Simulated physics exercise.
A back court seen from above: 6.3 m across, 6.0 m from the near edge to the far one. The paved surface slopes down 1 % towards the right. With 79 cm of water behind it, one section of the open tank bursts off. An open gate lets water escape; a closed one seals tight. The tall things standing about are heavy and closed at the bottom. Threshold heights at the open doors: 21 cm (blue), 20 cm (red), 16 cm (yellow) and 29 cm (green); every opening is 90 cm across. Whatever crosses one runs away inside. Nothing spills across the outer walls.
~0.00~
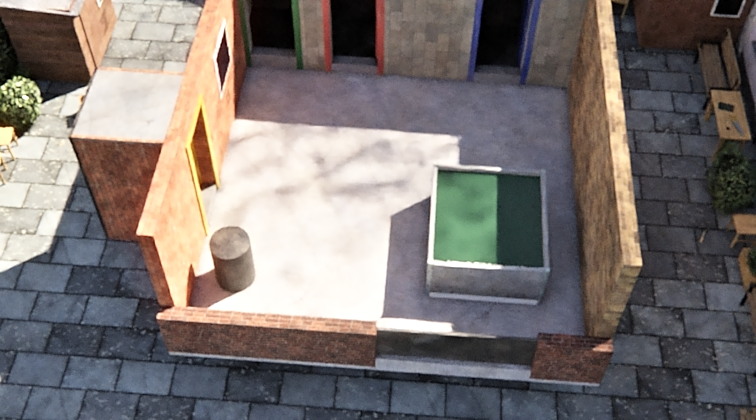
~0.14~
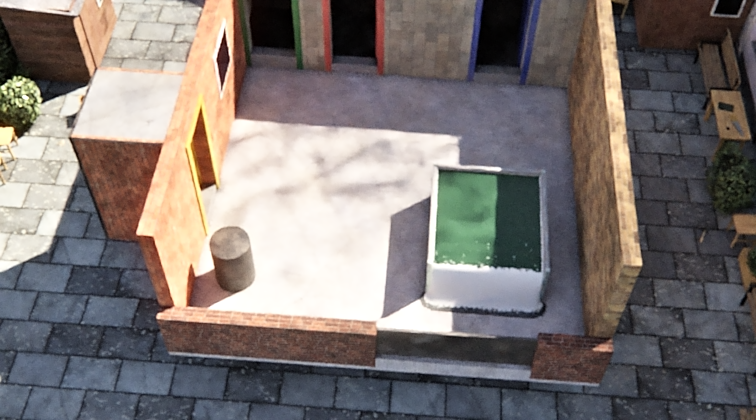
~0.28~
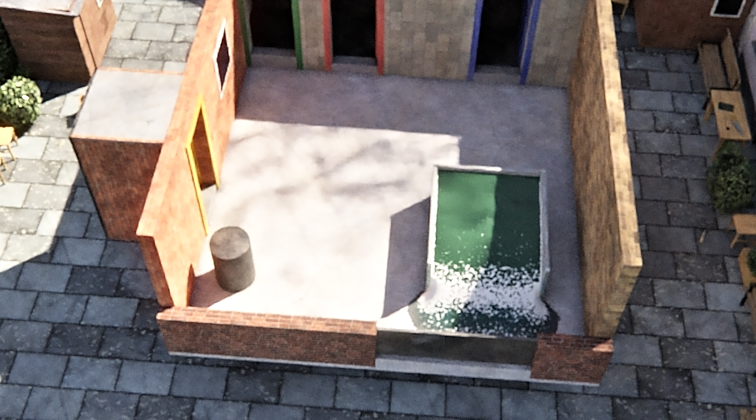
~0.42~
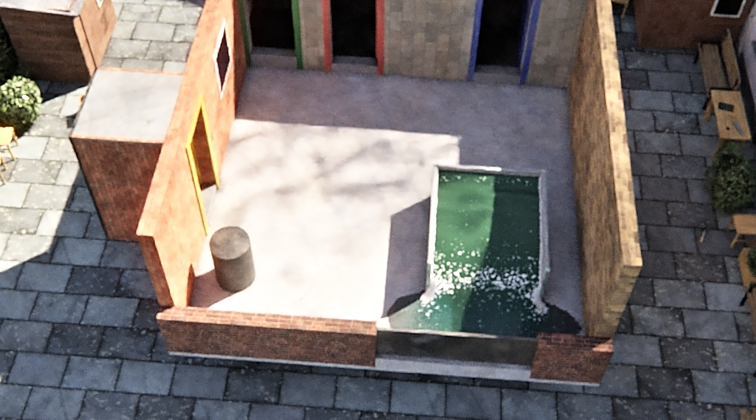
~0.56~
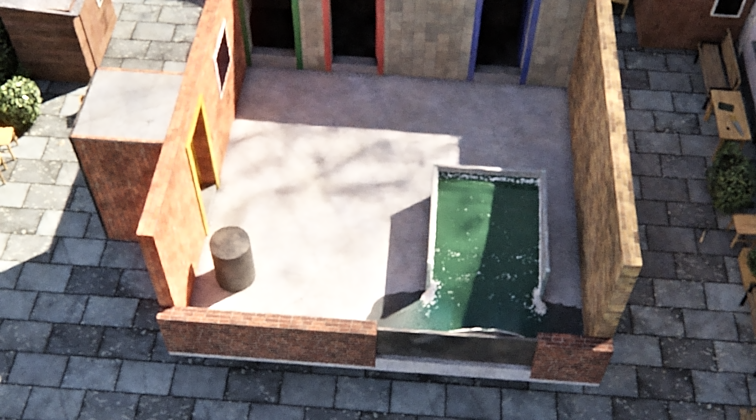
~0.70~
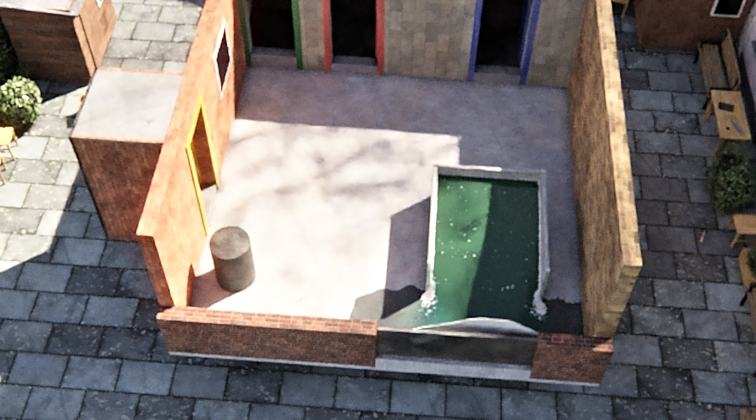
In a walled back court, an open tank's front bursts and green water pours out.
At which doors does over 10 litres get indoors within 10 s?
Door by door: At the blue door it stays under the limit; at the red door it stays under the limit; at the yellow door it keeps below the limit; at the green door it does not reach the limit.
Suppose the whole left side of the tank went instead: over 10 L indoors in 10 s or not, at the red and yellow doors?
Against that limit: Red not over, yellow over.
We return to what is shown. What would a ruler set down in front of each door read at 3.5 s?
In cm: Blue 17, red 0, yellow 15, green 0.
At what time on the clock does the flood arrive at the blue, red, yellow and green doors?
Arrival: Blue 2.8 s, red 4.0 s, yellow 2.4 s, green 4.0 s.
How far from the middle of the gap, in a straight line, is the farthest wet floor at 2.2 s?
Some 4.8 m out.
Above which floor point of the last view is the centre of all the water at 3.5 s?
At about (425, 250).
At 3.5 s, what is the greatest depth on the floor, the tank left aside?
About 38 cm.
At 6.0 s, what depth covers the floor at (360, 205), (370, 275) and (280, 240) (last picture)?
In that order: 1, 2 and 6 cm.
After 1.4 s water covers 20 % of the floor and is deepest (68 cm) near (575, 360); blue door not reached, red door not reached, yellow door not reached, green door not reached.
After 2.2 s water covers 35 % of the floor and is deepest (48 cm) near (575, 360); blue door not reached, red door not reached, yellow door not reached, green door not reached.
After 3.5 s water covers 55 % of the floor and is deepest (38 cm) near (560, 96); blue door 17 cm at the sill, 0 L in, red door not reached, yellow door 15 cm at the sill, 0 L in, green door not reached.
After 6.0 s water covers 85 % of the floor and is deepest (20 cm) near (482, 353); blue door 9 cm at the sill, 1 L in, red door 13 cm at the sill, 0 L in, yellow door 7 cm at the sill, 1 L in, green door 17 cm at the sill, 0 L in.
After 10.0 s water covers 100 % of the floor and is deepest (16 cm) near (513, 87); blue door 16 cm at the sill, 1 L in, red door 7 cm at the sill, 0 L in, yellow door 8 cm at the sill, 1 L in, green door 7 cm at the sill, 0 L in.
